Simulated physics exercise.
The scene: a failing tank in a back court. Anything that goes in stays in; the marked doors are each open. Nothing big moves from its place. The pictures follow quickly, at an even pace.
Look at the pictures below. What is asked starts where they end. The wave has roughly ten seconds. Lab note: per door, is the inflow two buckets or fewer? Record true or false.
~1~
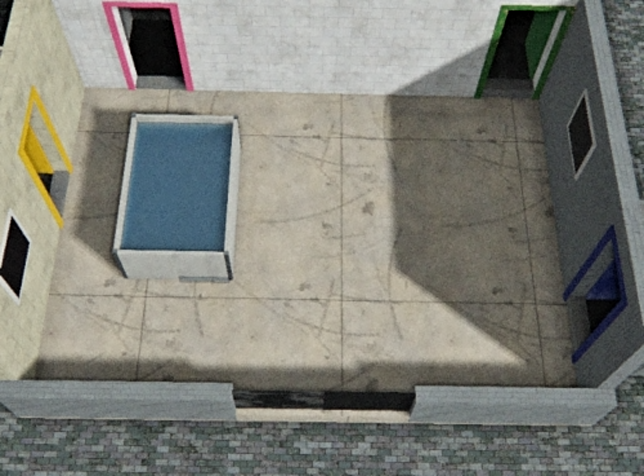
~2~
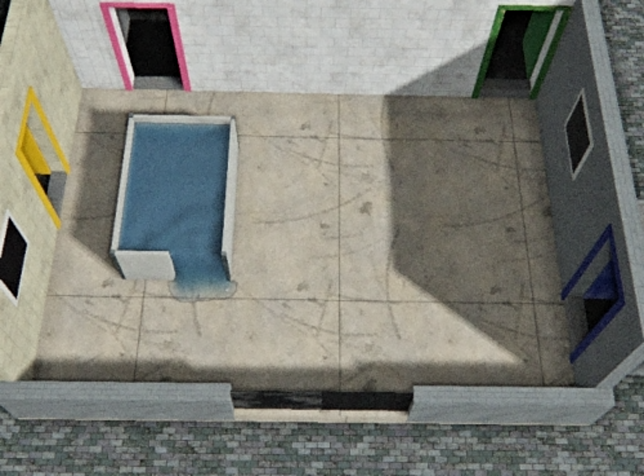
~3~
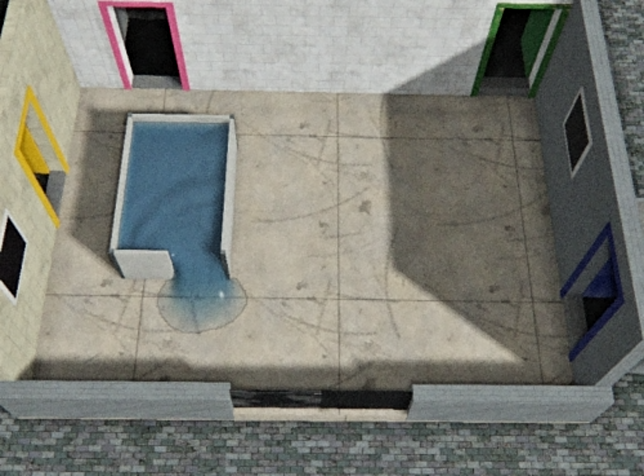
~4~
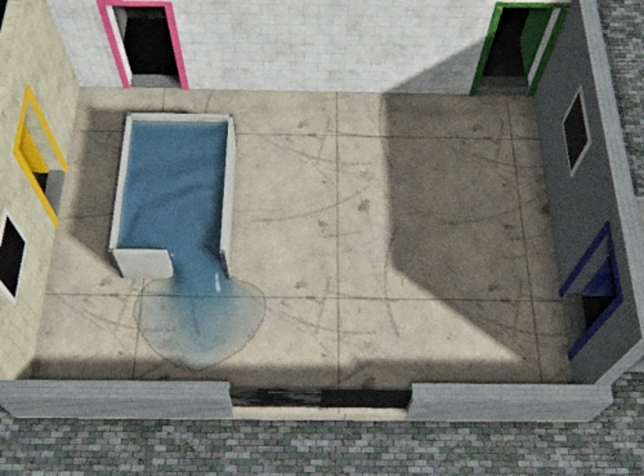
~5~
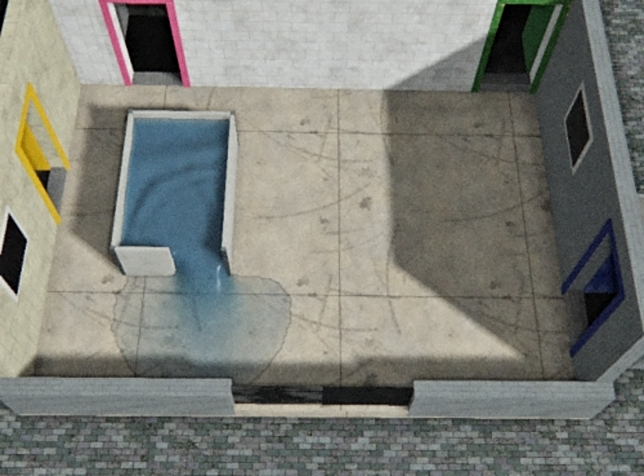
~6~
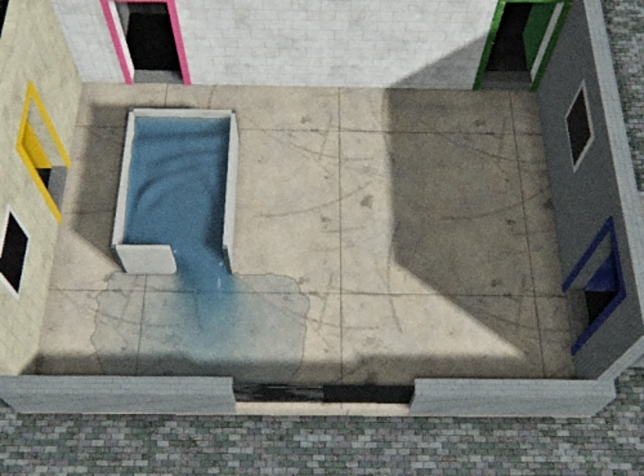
Blue door true; pink door false; green door true; yellow door true.
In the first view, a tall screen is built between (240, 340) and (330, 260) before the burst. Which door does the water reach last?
The green door comes last.
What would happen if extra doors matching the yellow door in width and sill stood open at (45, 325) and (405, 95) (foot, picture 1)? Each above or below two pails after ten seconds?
One after the other: Is over, holds.
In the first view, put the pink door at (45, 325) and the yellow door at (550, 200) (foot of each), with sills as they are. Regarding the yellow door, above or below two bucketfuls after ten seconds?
Well, the yellow door doesn't reach it.
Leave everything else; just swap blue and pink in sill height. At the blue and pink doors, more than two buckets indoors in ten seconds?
My take is that the blue door overshoots the limit and the pink door remains within bounds.
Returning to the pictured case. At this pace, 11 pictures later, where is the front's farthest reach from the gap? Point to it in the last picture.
My guess is roughly (566, 395).
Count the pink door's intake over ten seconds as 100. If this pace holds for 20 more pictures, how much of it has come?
Near 0 in a hundred.
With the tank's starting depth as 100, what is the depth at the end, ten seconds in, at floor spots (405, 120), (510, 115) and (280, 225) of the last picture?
10, 14 and 2 in a hundred, in turn.
A moment on, water covers 15 % of the floor; the blue door not reached, the pink door not reached, the green door not reached, the yellow door not reached.
Next, water covers 25 % of the floor; the blue door not reached, the pink door not reached, the green door not reached, the yellow door not reached.
Then, water covers 50 % of the floor; the blue door wet at the sill, nothing in, the pink door not reached, the green door not reached, the yellow door wet at the sill, nothing in.
Later, water covers 70 % of the floor; the blue door under two buckets in, the pink door over two buckets in, the green door wet at the sill, nothing in, the yellow door wet at the sill, nothing in.
In the end, water covers 95 % of the floor; the blue door under two buckets in, the pink door far over two buckets in, the green door wet at the sill, nothing in, the yellow door wet at the sill, nothing in.
